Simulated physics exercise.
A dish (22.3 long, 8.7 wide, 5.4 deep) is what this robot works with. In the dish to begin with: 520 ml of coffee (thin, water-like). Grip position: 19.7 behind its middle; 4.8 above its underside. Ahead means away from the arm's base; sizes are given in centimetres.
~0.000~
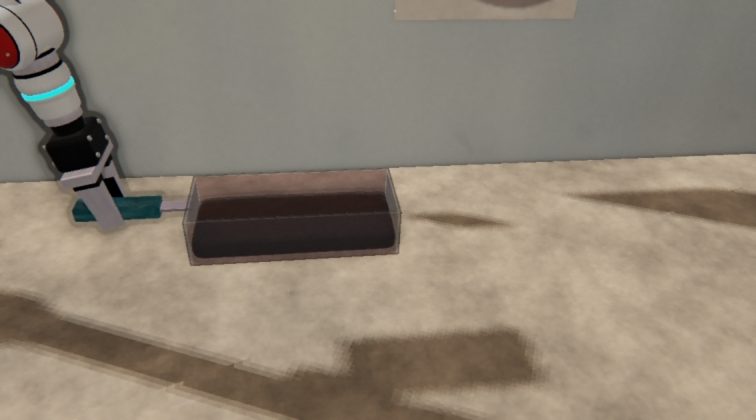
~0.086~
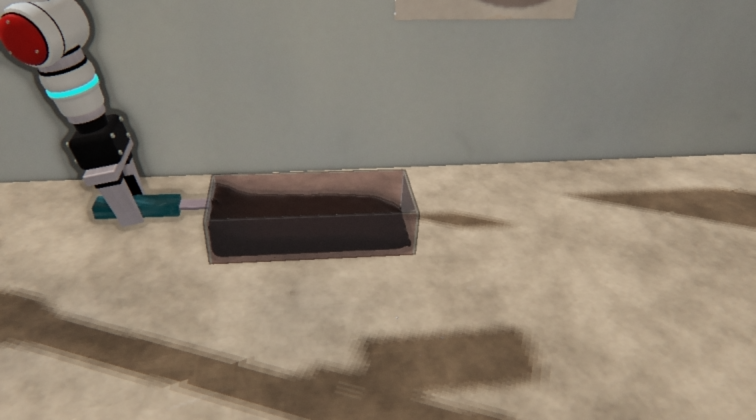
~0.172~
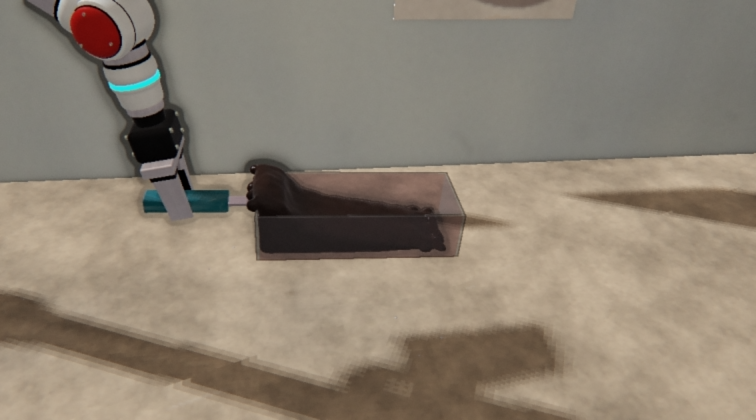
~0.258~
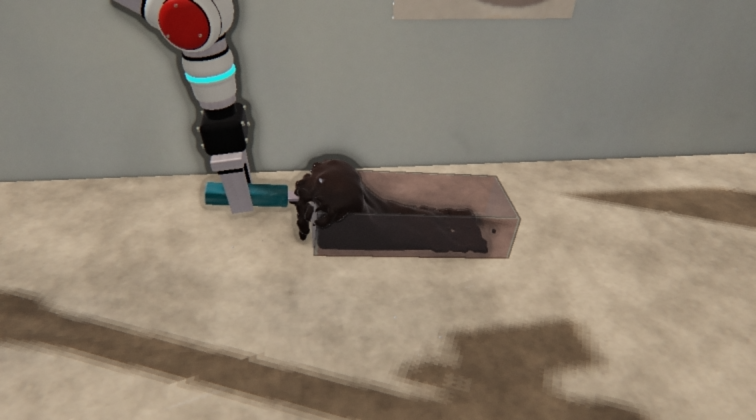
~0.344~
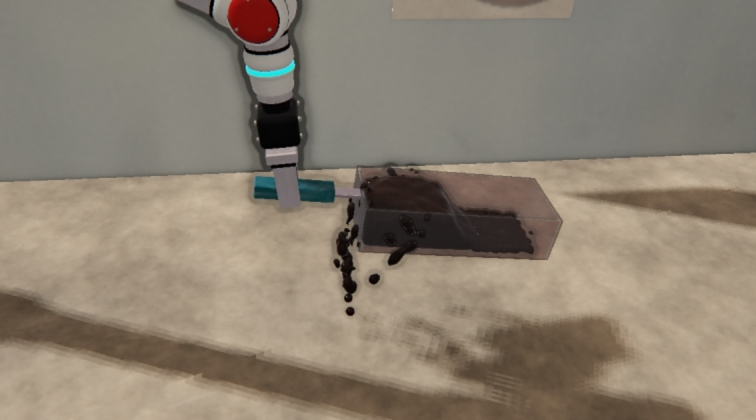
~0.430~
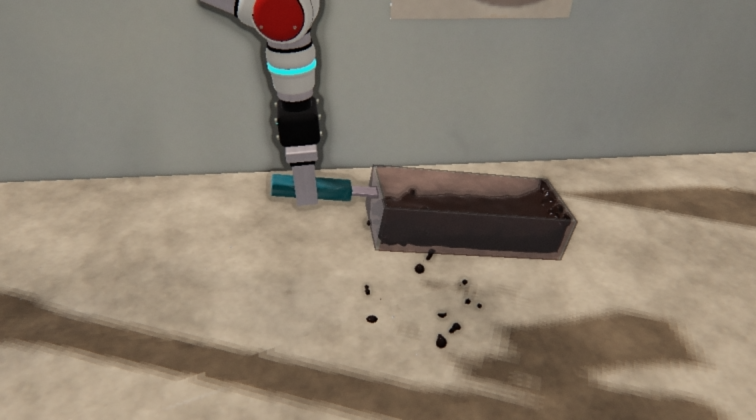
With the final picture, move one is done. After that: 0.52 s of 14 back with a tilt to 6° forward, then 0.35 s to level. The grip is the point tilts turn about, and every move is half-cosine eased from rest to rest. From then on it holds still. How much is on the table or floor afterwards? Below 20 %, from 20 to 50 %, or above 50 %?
Above 50 %.
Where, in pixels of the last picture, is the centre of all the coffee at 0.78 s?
I'd point to around (502, 228).
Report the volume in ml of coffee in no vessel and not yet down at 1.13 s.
It works out to close to 5 ml.
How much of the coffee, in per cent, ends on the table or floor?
Share at the end: Approx. 60 %.
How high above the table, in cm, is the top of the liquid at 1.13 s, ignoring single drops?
The top of the liquid sits at around 21 centimetres above the table.
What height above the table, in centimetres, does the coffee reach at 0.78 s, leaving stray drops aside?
Height: Close to 49 cm.
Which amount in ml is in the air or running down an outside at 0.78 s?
Volume outside the vessels: Near 260 ml.
After 0.78 s, tilted 6° forward, liquid up to 78 above the table; 225 ml in the dish, 45 ml on the table or floor, 255 ml in the air or running down outside.
After 1.13 s, tilted 3° forward, liquid up to 25 above the table; 300 ml on the table or floor, 220 ml in the dish, 5 ml in the air or running down outside.
After 1.50 s, level, liquid up to 20 above the table; 305 ml on the table or floor, 220 ml in the dish.
After 2.30 s, level, liquid up to 19 above the table; 305 ml on the table or floor, 220 ml in the dish.
At rest, 305 ml on the table or floor, 220 ml in the dish. That is 58 % on the table or floor.
